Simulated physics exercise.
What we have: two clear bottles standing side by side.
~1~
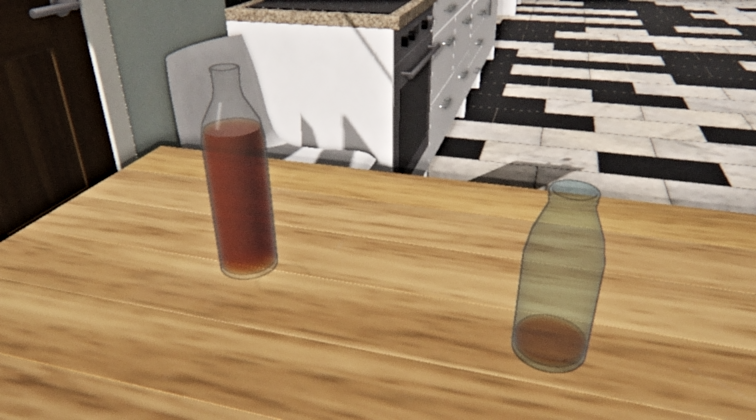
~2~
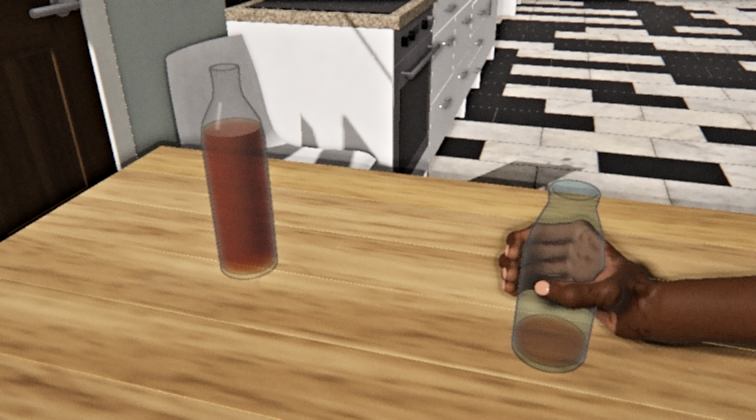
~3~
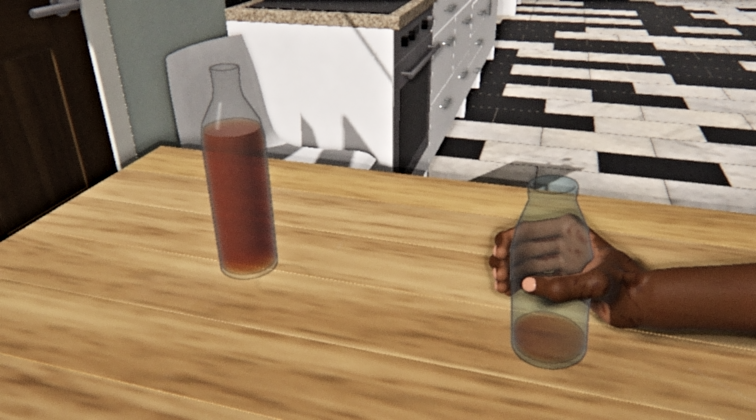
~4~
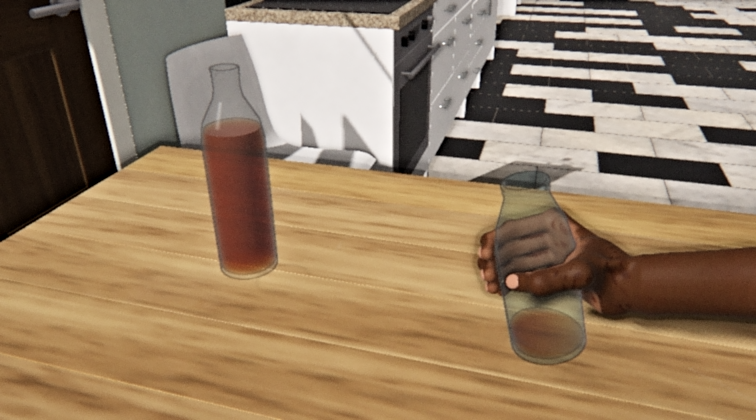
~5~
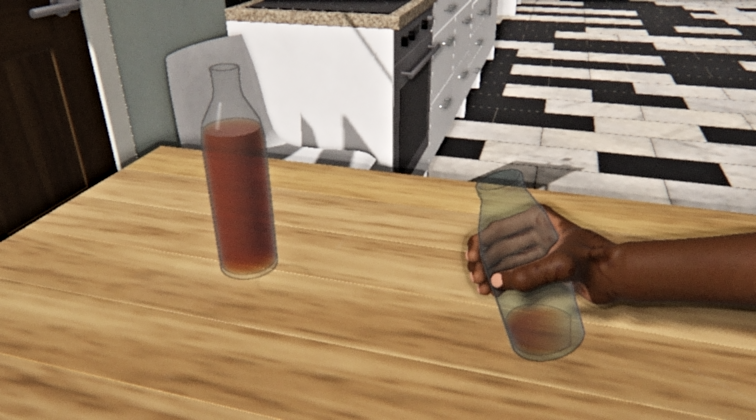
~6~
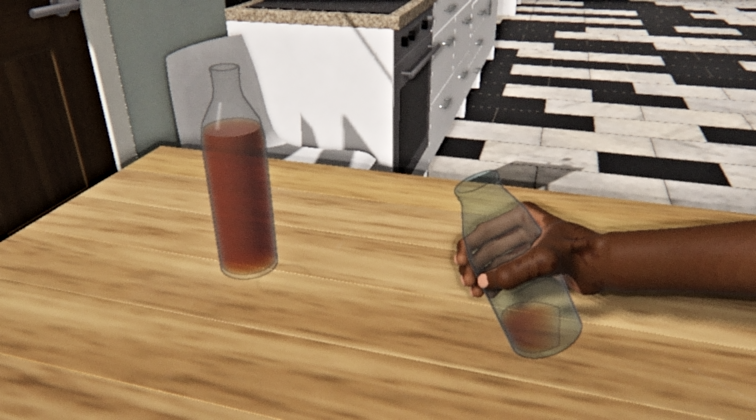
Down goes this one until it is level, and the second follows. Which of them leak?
The left bottle leaks; the right bottle keeps it in.
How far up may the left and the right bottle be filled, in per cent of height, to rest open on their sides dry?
Near 24 and 16 in a hundred.
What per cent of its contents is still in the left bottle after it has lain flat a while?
Roughly 30 per cent.
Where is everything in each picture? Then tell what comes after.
The first frame shows both stand upright; right bottle (561, 272) nearly empty, open; left bottle (237, 171) about three quarters full, open.
The second frame shows a hand takes the right bottle; right bottle nearly empty, surface at (550, 337); left bottle about three quarters full, surface at (232, 128).
In the third frame, the right bottle is being lowered; right bottle (550, 267) nearly empty; left bottle (237, 171) about three quarters full.
In the fourth frame, the right bottle is being lowered; right bottle nearly empty, surface at (547, 329); left bottle about three quarters full, surface at (232, 128).
In the fifth frame, the right bottle is being lowered; right bottle (524, 260) tipped 20°; left bottle (237, 171) about three quarters full.
In the sixth frame, the right bottle is being lowered; right bottle (511, 259) tipped 25°, open; left bottle about three quarters full, surface at (232, 128), open.
A moment on, the right bottle is nearly down; right bottle, all still inside.
Further on, the right bottle lies flat; right bottle, all still inside.
When it is over, both lie flat; right bottle, all still inside; left bottle, a puddle at its mouth.
